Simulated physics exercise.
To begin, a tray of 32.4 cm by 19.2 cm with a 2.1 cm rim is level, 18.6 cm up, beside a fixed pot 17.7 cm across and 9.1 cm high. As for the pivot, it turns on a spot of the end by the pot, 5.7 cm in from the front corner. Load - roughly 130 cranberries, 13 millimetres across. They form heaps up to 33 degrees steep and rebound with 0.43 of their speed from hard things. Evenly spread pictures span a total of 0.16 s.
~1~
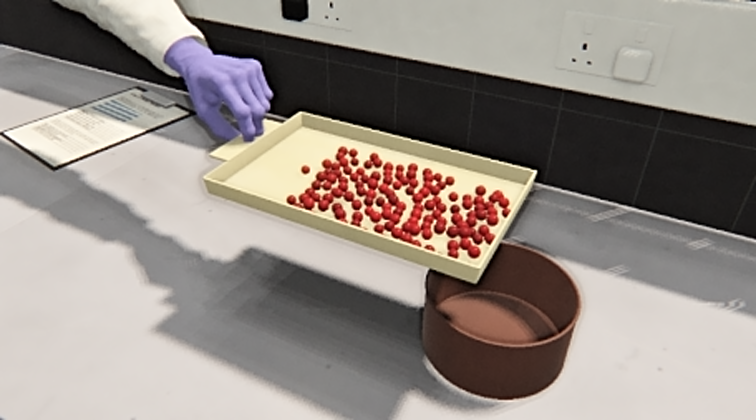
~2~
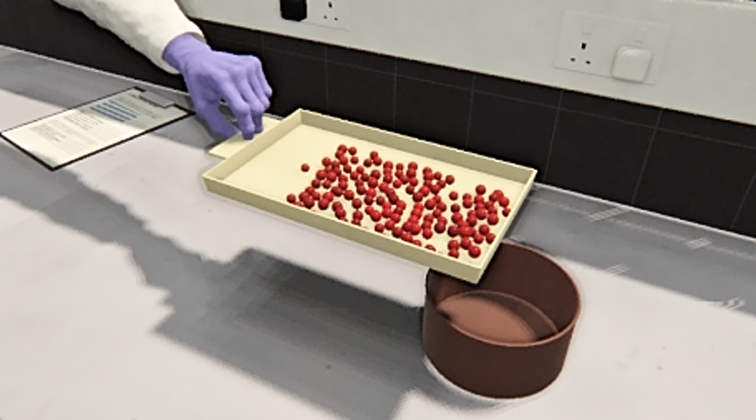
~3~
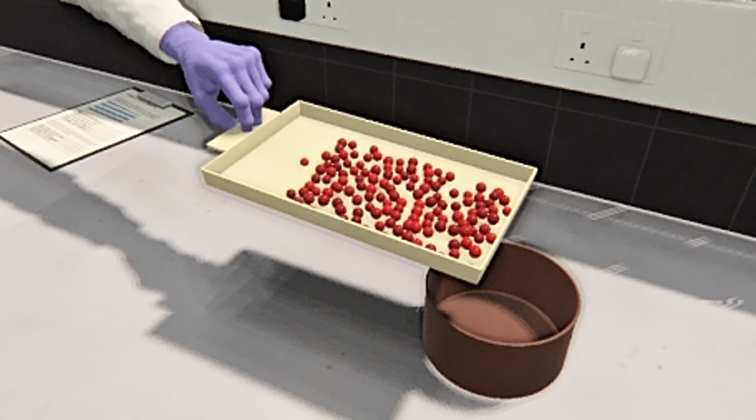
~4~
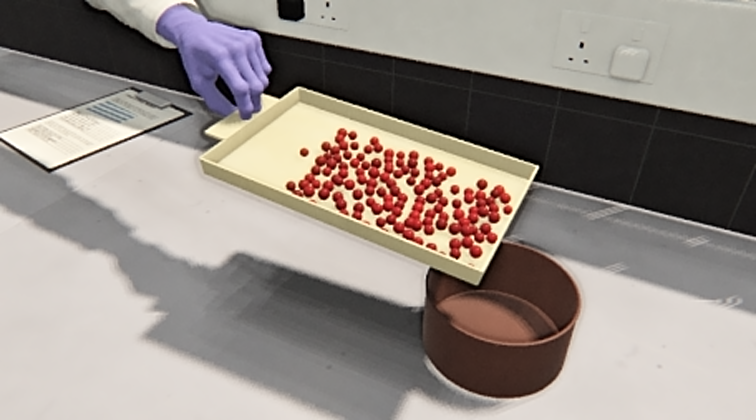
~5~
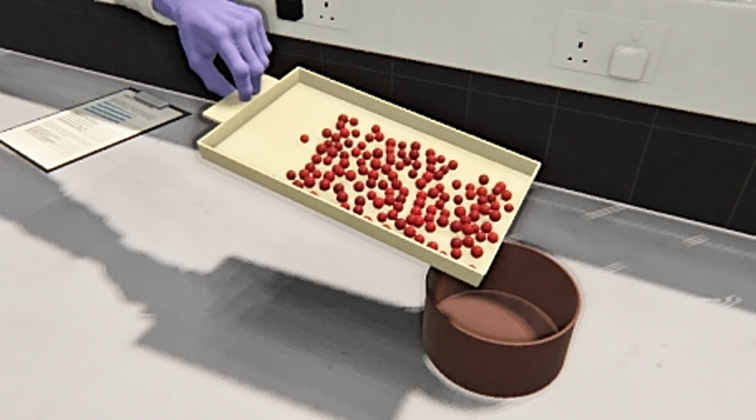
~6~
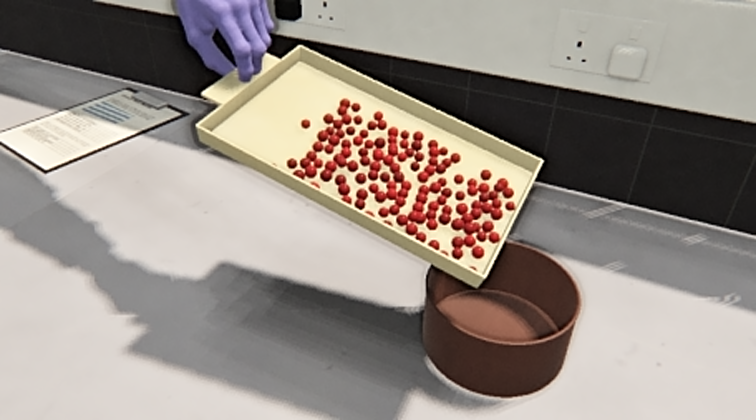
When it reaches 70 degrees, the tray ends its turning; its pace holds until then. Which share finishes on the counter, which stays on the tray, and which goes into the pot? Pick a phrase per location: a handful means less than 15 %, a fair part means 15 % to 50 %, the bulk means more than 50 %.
Counter: A fair part, tray: The bulk, pot: A handful.
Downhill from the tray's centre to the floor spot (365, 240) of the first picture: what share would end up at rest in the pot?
My guess is roughly 0 percent.
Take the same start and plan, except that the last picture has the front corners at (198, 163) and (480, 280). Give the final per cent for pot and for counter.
That works out as pot 0 and counter 10.
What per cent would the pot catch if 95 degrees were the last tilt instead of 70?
Result: Close to 10 %.
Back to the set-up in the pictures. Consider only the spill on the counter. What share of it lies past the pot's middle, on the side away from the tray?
About 100 percent of the spill.
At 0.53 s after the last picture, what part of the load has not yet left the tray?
Load share: Around 75%.
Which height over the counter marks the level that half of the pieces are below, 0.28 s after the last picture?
Roughly 26 centimetres, give or take.
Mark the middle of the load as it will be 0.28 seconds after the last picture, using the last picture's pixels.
(460, 187) or thereabouts.
Then, 0.17 s after the last picture, tilt 45 degrees; the tray holds 100 %, the pot 0 %.
Then, 0.28 s after the last picture, tilt 63 degrees; the tray holds 100 %, the pot 0 %.
Then, 0.53 s after the last picture, tilt 70 degrees; the tray holds 75 %, the pot 0 %.
In the end, counter 40 %, tray 60 %, pot 0 %.
